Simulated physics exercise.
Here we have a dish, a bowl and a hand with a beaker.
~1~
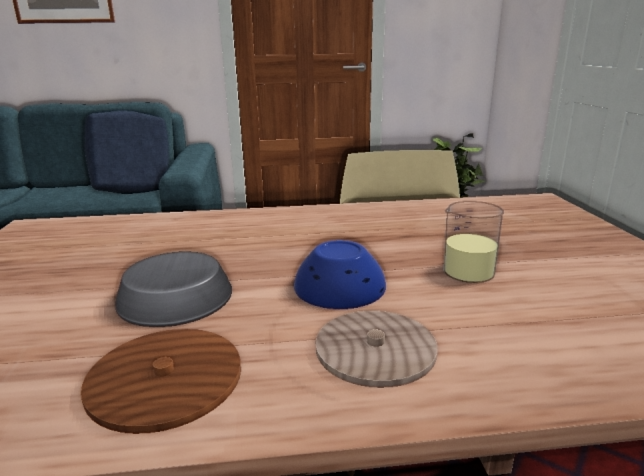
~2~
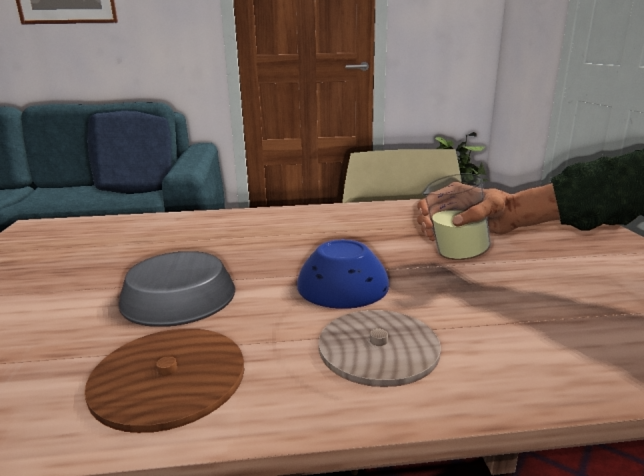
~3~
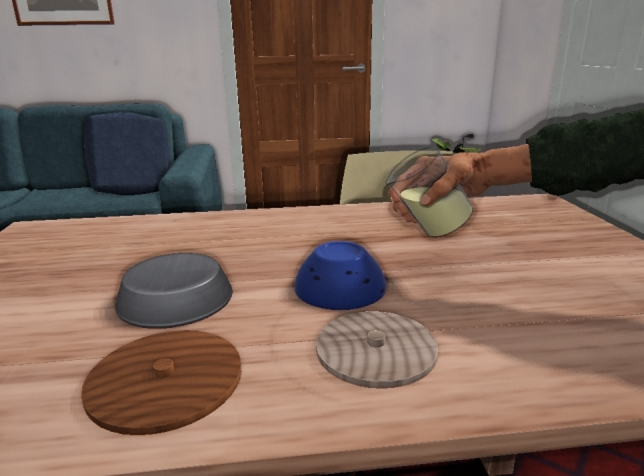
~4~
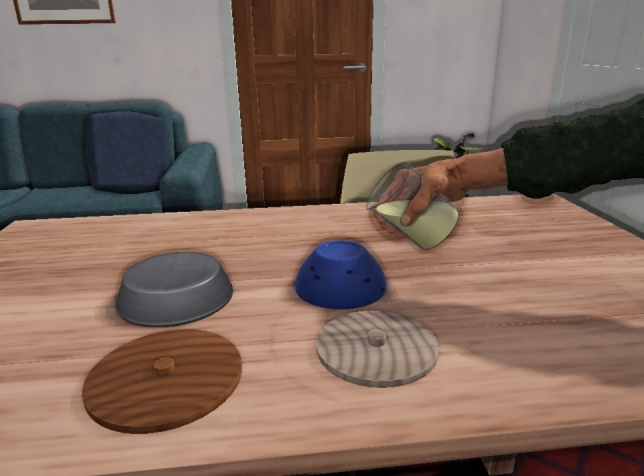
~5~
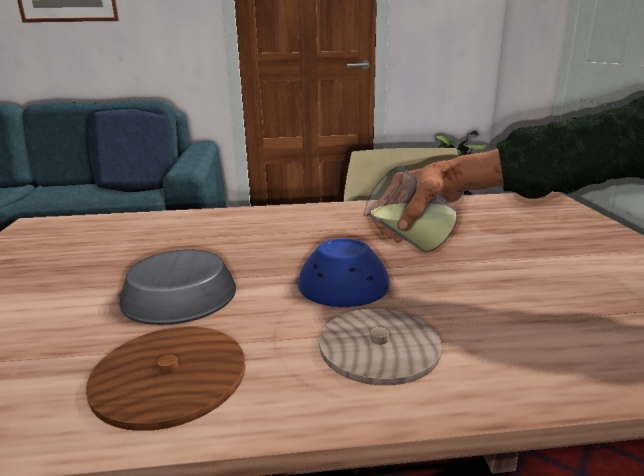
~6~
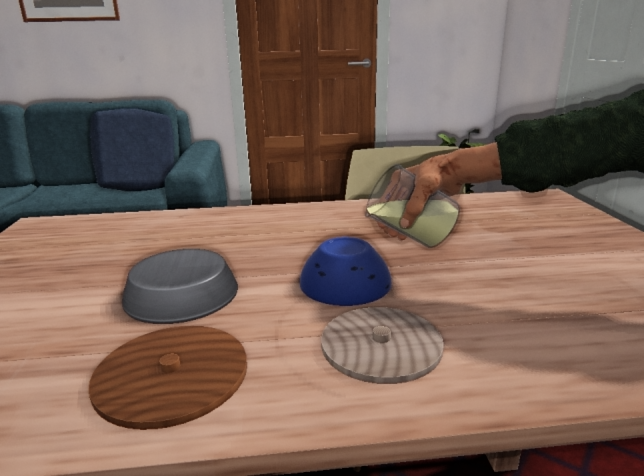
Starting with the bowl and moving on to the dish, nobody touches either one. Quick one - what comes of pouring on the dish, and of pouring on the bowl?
The dish gets nothing; the bowl gets nothing.
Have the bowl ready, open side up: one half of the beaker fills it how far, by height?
30 per cent, roughly.
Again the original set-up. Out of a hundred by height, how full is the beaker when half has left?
Fill height: Near 20 per cent.
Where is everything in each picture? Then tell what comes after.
Before the pour; beaker (472, 240) about half full; bowl (340, 270) upside down; dish (174, 286) upside down, in the first picture.
The beaker is on its way; beaker about half full, surface at (459, 219); bowl (343, 270) upside down, in the second picture.
Tilting; beaker (431, 192) tipped 35° with all of its load; dish (174, 287) upside down, in the third picture.
No stream yet; beaker (413, 206) tipped 45° with all of its load; bowl (341, 270) upside down, in the fourth picture.
Still nothing leaves it; beaker (411, 209) tipped 50° with all of its load; dish (178, 284) upside down, in the fifth picture.
On the point of pouring; beaker (412, 207) tipped 55° with all of its load; bowl (345, 267) upside down; dish (180, 283) upside down, in the sixth picture.
A moment on, it runs off the upturned base of the bowl.
Further on, it runs off the upturned base of the dish.
When it is over, the bowl is empty, in a puddle; the dish is empty, in a puddle.
